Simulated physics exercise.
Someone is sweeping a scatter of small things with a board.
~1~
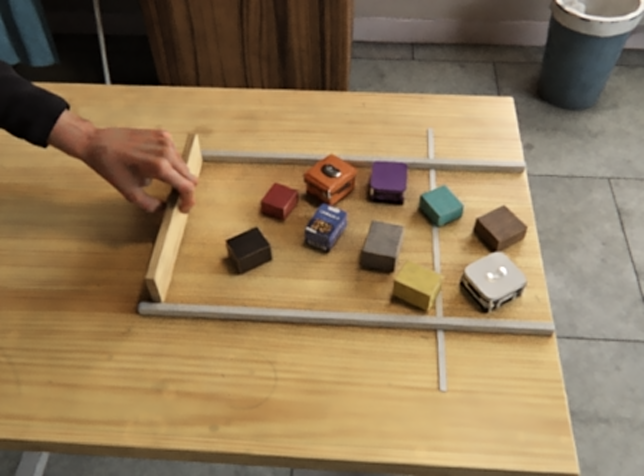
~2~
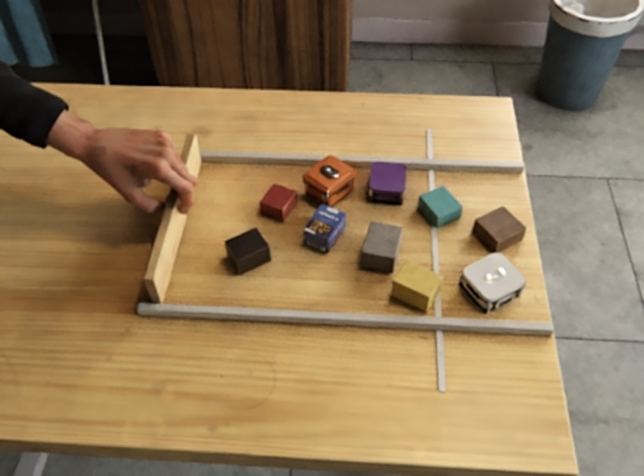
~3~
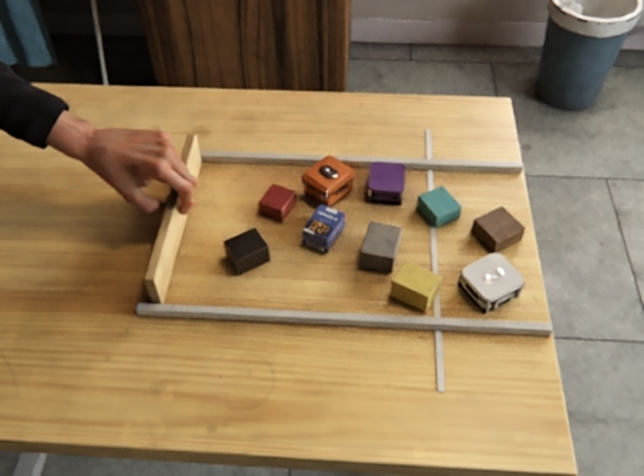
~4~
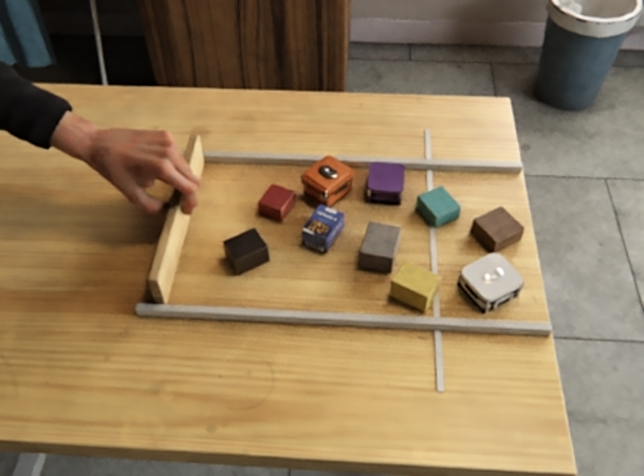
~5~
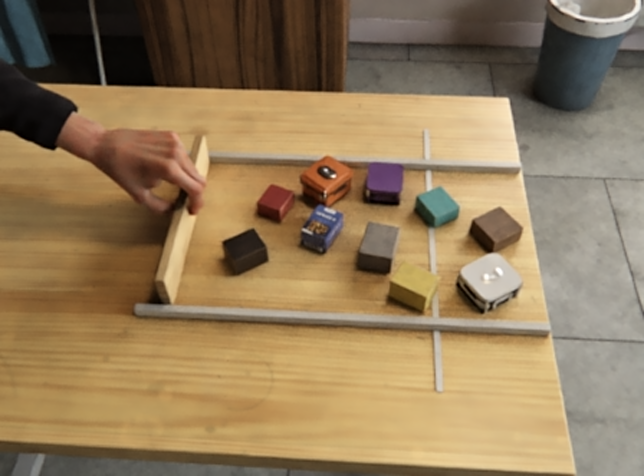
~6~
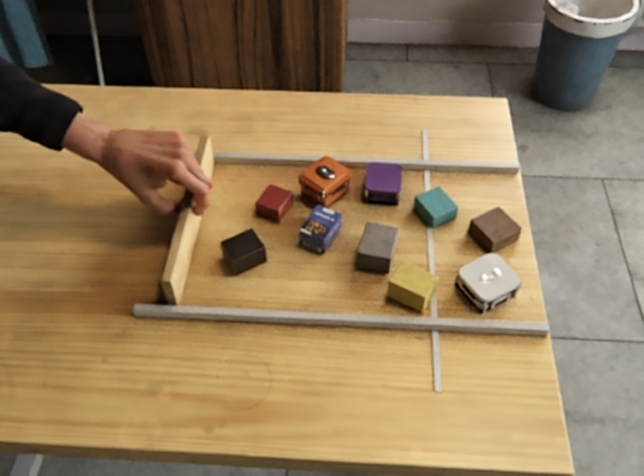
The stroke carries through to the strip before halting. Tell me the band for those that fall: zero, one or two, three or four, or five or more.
So in the end, no bits get shoved clean off.
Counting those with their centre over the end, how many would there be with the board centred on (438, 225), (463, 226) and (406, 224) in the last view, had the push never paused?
Going through the three positions, you'd get 0, 1 and 0.
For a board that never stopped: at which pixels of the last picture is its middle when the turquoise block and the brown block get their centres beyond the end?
(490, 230) and (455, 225), roughly.
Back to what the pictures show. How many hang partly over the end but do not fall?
Looks like 1 of them.
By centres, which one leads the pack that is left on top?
It would be the brown block.
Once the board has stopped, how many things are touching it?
The figure is 5.
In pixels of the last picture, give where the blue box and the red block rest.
Blue box: (456, 237); red block: (443, 209).
Soon after, none off yet; brown block at rest near (495, 230); white case at rest near (487, 283); turquoise block at rest near (436, 207).
After that, none off yet; brown block at rest near (495, 230); white case at rest near (487, 283); turquoise block moving near (439, 209).
In the end, the number that fall off is zero.
